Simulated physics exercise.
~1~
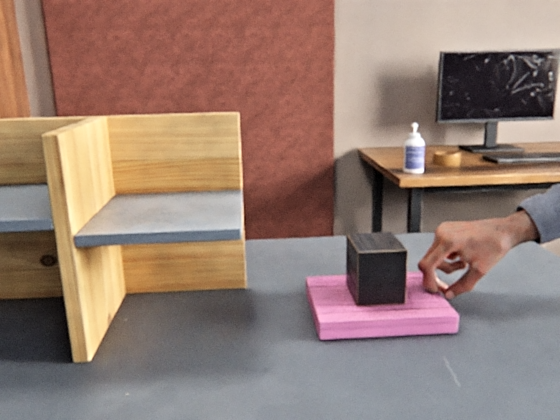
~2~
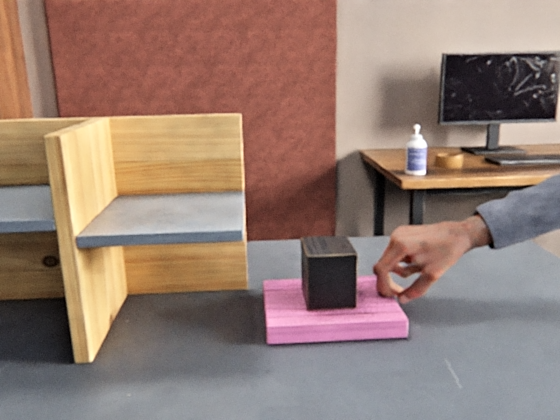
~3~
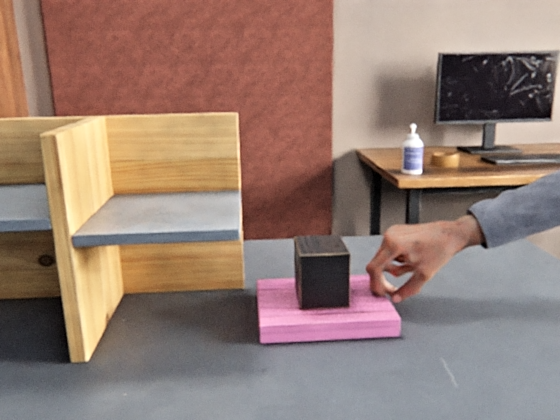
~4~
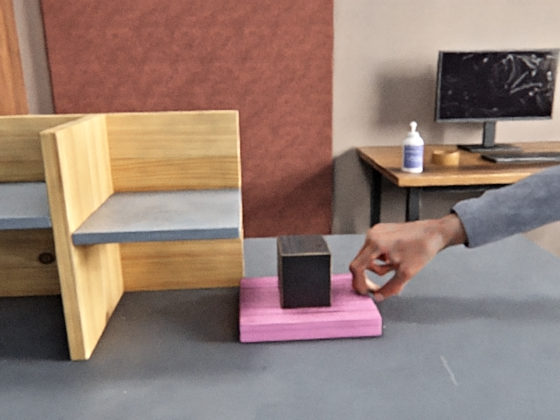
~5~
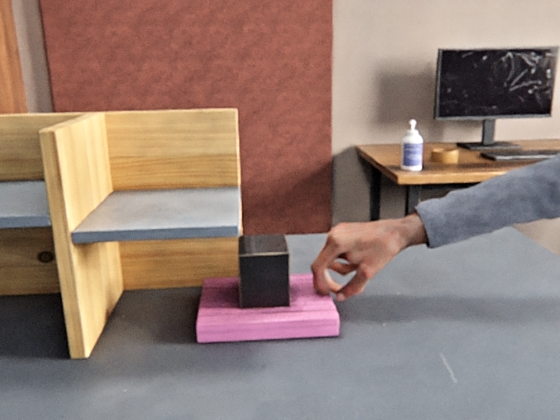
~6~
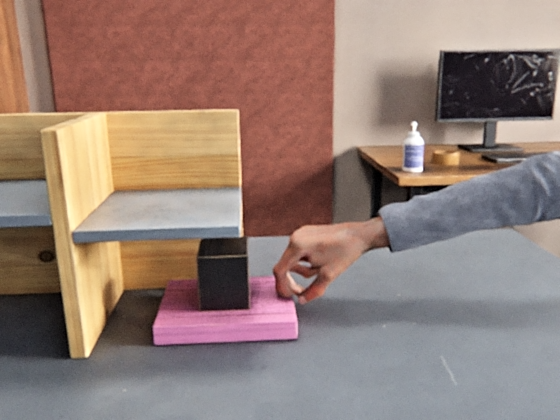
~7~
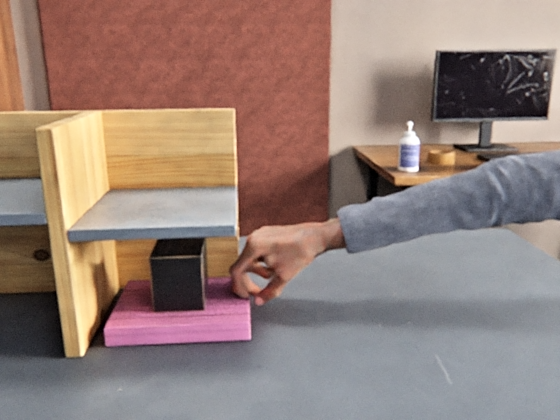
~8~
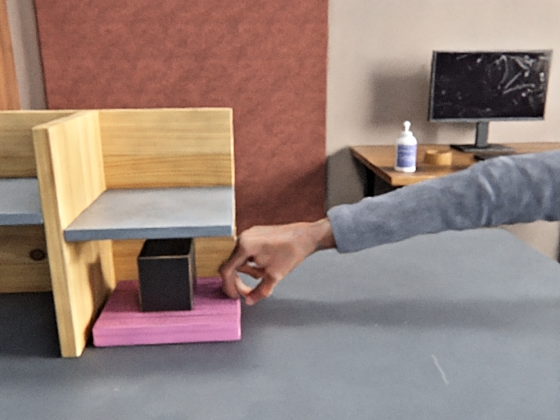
The footage shows a hand pushing a pink board carrying a black block leftward across a dark tabletop toward a wooden rack with a low grey shelf. The block rides along upright, passes beneath the shelf without being caught, and ends under it, with the hand still at the board's right end.
